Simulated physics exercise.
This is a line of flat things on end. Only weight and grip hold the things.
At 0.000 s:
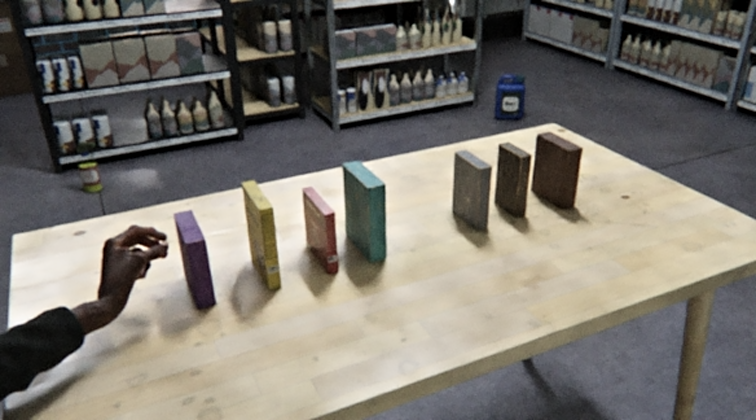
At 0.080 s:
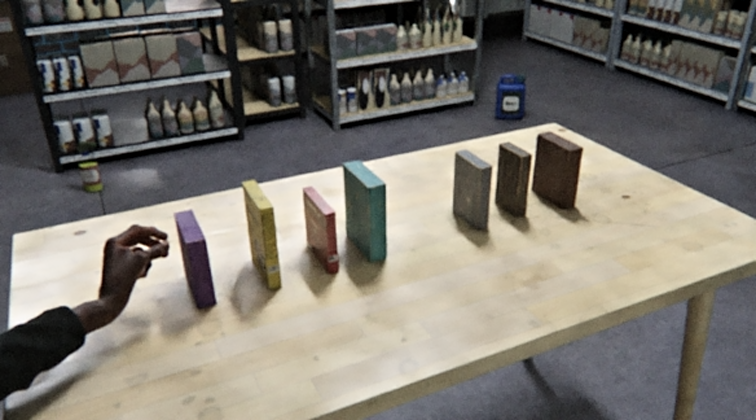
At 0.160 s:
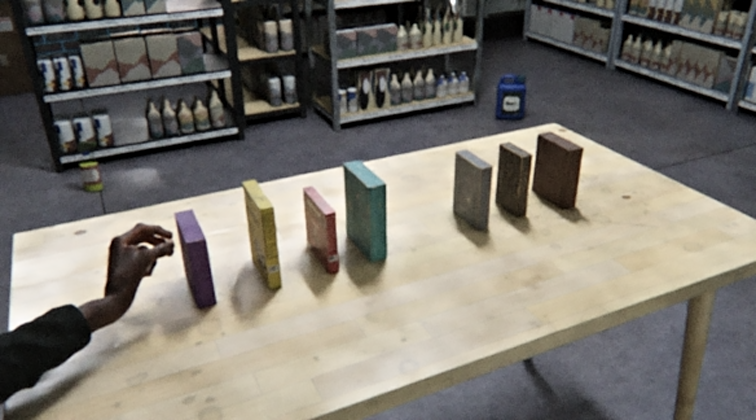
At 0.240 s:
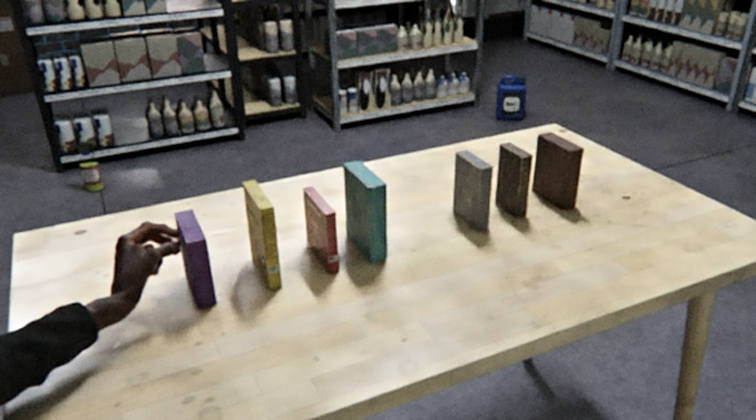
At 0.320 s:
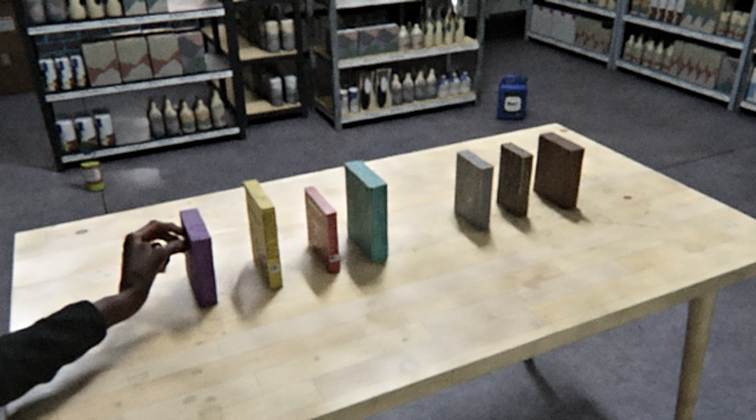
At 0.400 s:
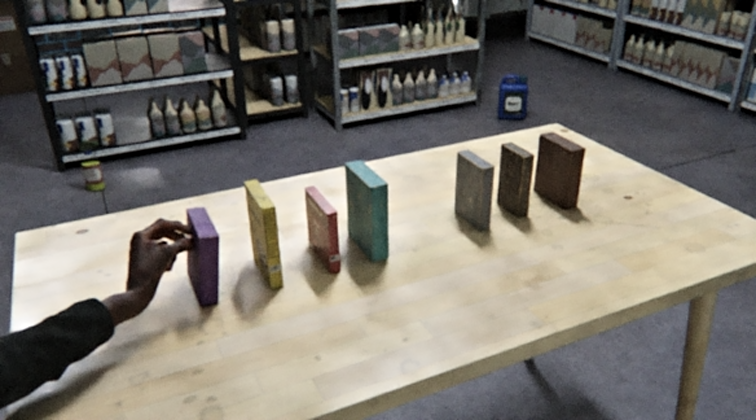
A hand reaches right and pushes the upright purple block into a slight tilt.
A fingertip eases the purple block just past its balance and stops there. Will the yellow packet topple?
The yellow packet falls over.
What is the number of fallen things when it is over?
4 of them.
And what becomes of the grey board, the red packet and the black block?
The grey board keeps standing; the red packet falls over; the black block keeps standing.
Around 0.80 s, purple block 68° over; yellow packet rocked 35° from its first pose near (291, 231).
Around 1.00 s, purple block 90° over; yellow packet rocked 51° from its first pose near (317, 232); red packet rocked 37° from its first pose; turquoise block rocked 6° from its first pose.
Around 1.30 s, purple block 90° over; yellow packet rocked 71° from its first pose near (325, 241); turquoise block rocked 71° from its first pose; red packet rocked 70° from its first pose.
Finally (1.8 s), down or leaning hard on the table, turquoise block, yellow packet and red packet; the other 2 still in place. Final places as the last picture's camera would see them, yellow packet near (325, 242).
